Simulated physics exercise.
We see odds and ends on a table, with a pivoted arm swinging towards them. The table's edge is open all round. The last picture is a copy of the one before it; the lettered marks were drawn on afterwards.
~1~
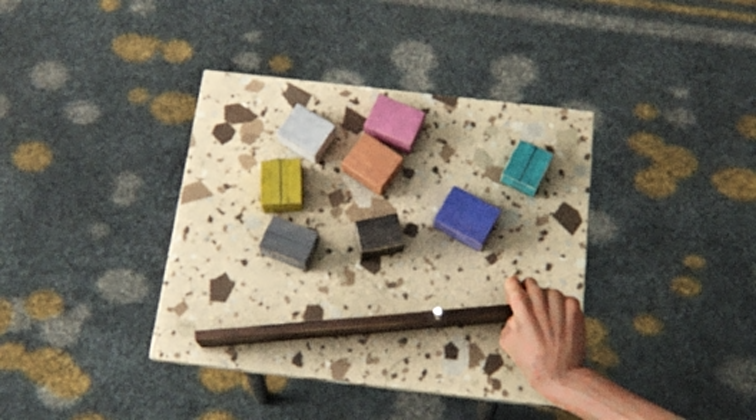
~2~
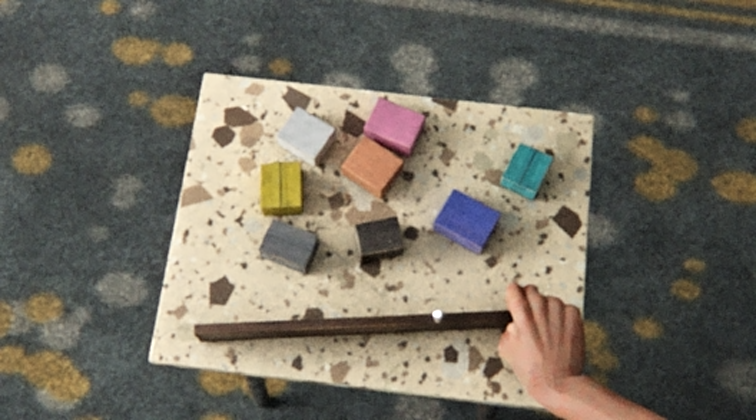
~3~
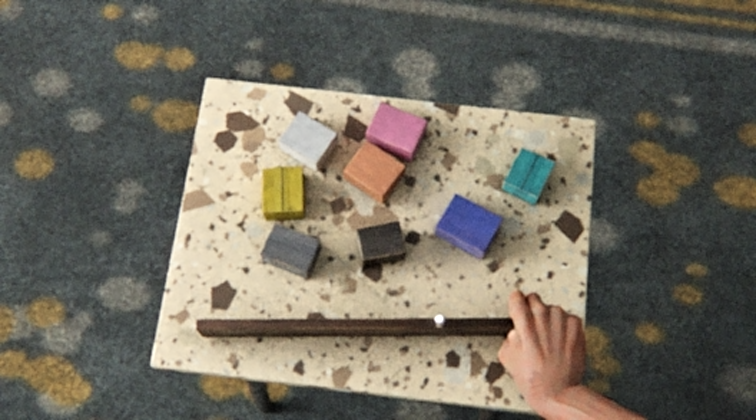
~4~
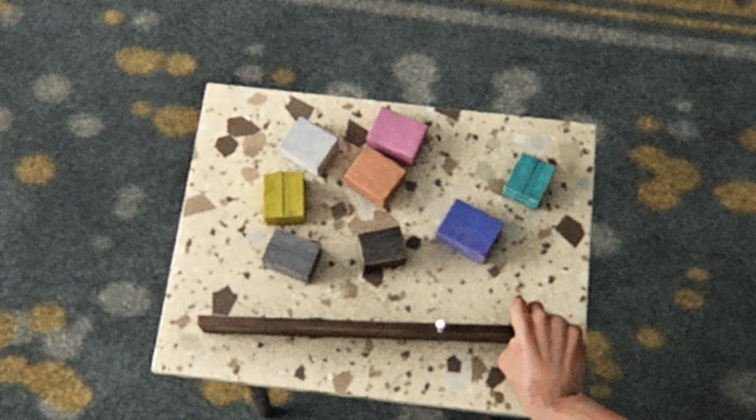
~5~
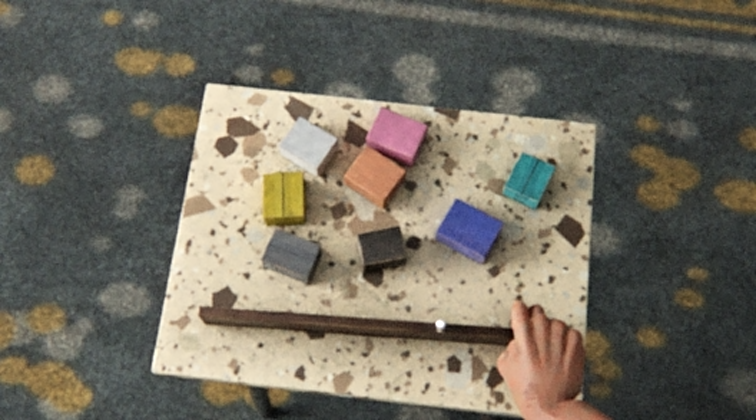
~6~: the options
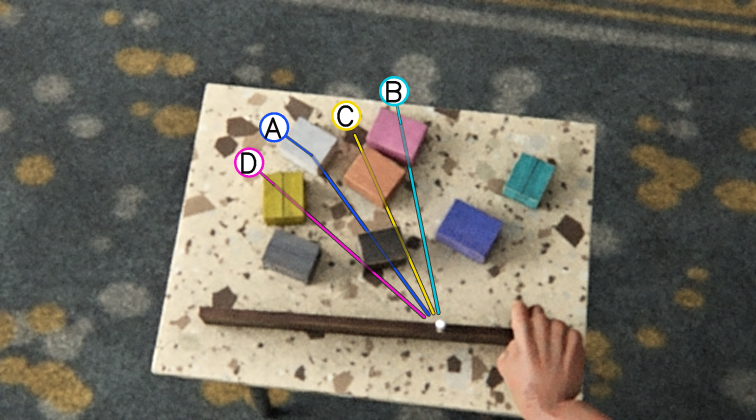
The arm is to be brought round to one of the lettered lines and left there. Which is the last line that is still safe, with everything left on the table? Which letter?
It should halt at A.
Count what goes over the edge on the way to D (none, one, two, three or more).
In all, none.
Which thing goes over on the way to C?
It is the white block.
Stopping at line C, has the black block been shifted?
Yes.
On the copy, A at (368, 233); B at (419, 215); C at (393, 222); D at (347, 249).
On A. First, arm (324, 280); grey box (296, 249); pink block (396, 137).
Then, arm (347, 247); white block (312, 142); yellow box (291, 171).
Finally, arm (368, 229); white block (348, 108); pink block (408, 127); nothing has fallen.
By contrast, B drops the white block; C drops the white block; D is safe but short.
